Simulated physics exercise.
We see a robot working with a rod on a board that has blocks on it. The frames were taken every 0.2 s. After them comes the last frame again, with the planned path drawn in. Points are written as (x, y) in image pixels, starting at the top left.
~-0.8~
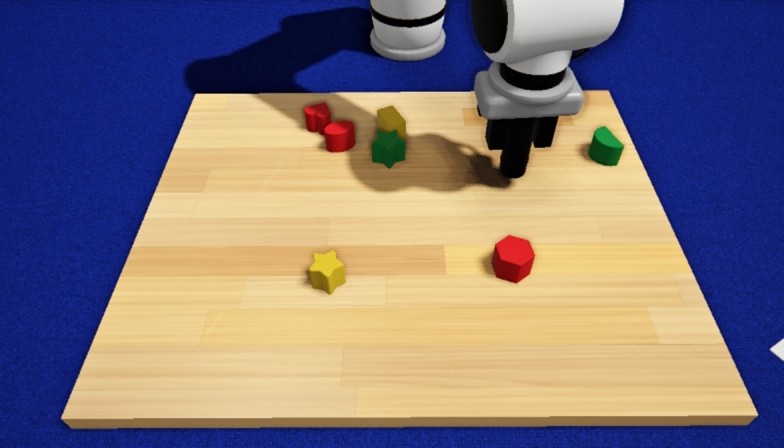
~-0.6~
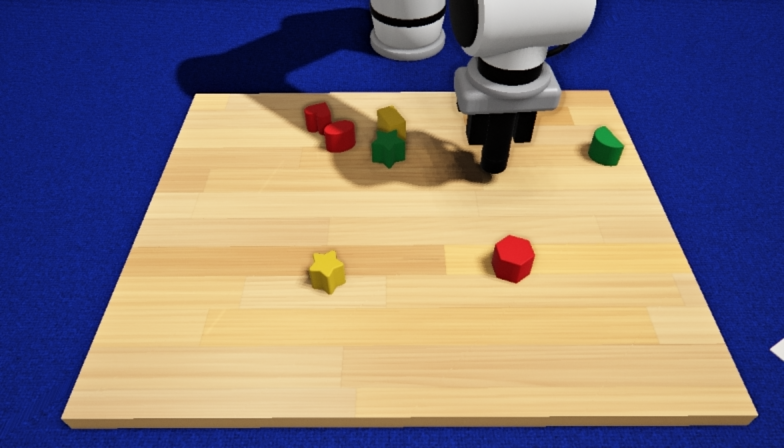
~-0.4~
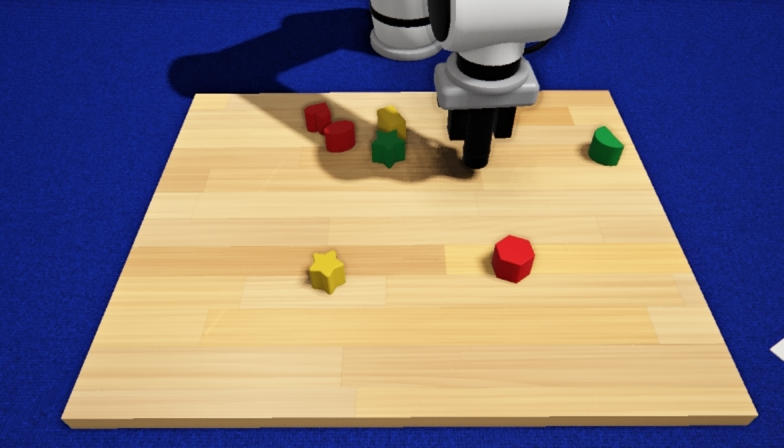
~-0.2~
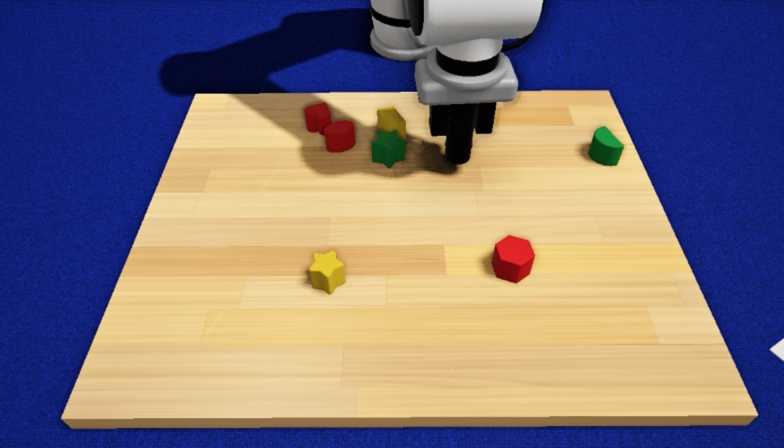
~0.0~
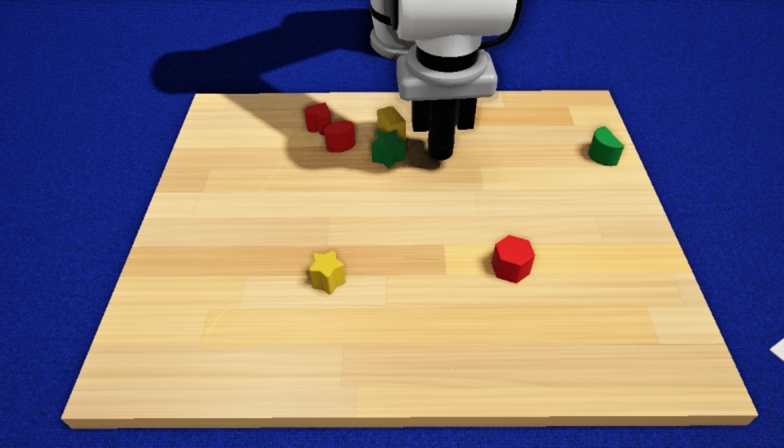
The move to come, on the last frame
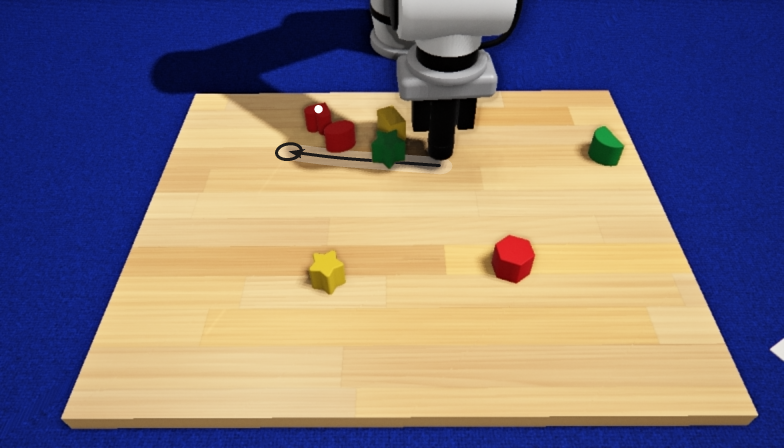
We see a robot arm with a dark rod over a wooden board of small red, green and yellow blocks. The arm moves steadily left along the board's far side, nearing the green star-shaped block, while the blocks stay still.
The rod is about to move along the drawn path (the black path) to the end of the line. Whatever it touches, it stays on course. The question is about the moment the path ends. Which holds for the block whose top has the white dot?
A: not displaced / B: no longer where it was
Letter B.
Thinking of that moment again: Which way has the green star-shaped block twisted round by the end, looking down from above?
Seen from above, its turn is clockwise.
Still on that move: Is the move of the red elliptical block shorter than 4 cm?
I'd say no.
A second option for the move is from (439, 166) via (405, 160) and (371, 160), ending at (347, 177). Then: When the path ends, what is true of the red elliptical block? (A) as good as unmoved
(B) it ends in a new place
The answer is B.
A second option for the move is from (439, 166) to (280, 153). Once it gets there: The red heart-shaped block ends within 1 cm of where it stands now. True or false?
This is false.
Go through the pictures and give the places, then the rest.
Rod's lower end (512, 171); red heart-shaped block (319, 109); red elliptical block (339, 127); green star-shaped block (388, 138); yellow rectangle (391, 115), in the first frame.
Rod (493, 166); blocks still, in the second frame.
Rod (475, 162); blocks still, in the third frame.
Rod (457, 157); blocks still, in the fourth frame.
Rod (440, 153); red heart-shaped block (319, 109); red elliptical block (339, 127); green star-shaped block (388, 138); yellow rectangle (391, 115), in the fifth frame.
Drawn move, from (439, 166) by way of (363, 160) to (289, 152); the dot is on the red heart-shaped block.
The first path, step by step. One third of the way, rod (387, 149); green star-shaped block (365, 134).
Two thirds of the way, rod (335, 145); red heart-shaped block (310, 102); red elliptical block (319, 114); green star-shaped block (333, 124), turned 35° clockwise.
At the end, rod (287, 139); red heart-shaped block (310, 98), turned 35° anticlockwise; red elliptical block (317, 109), turned 20° clockwise; green star-shaped block (319, 122), turned 75° clockwise; yellow rectangle still.
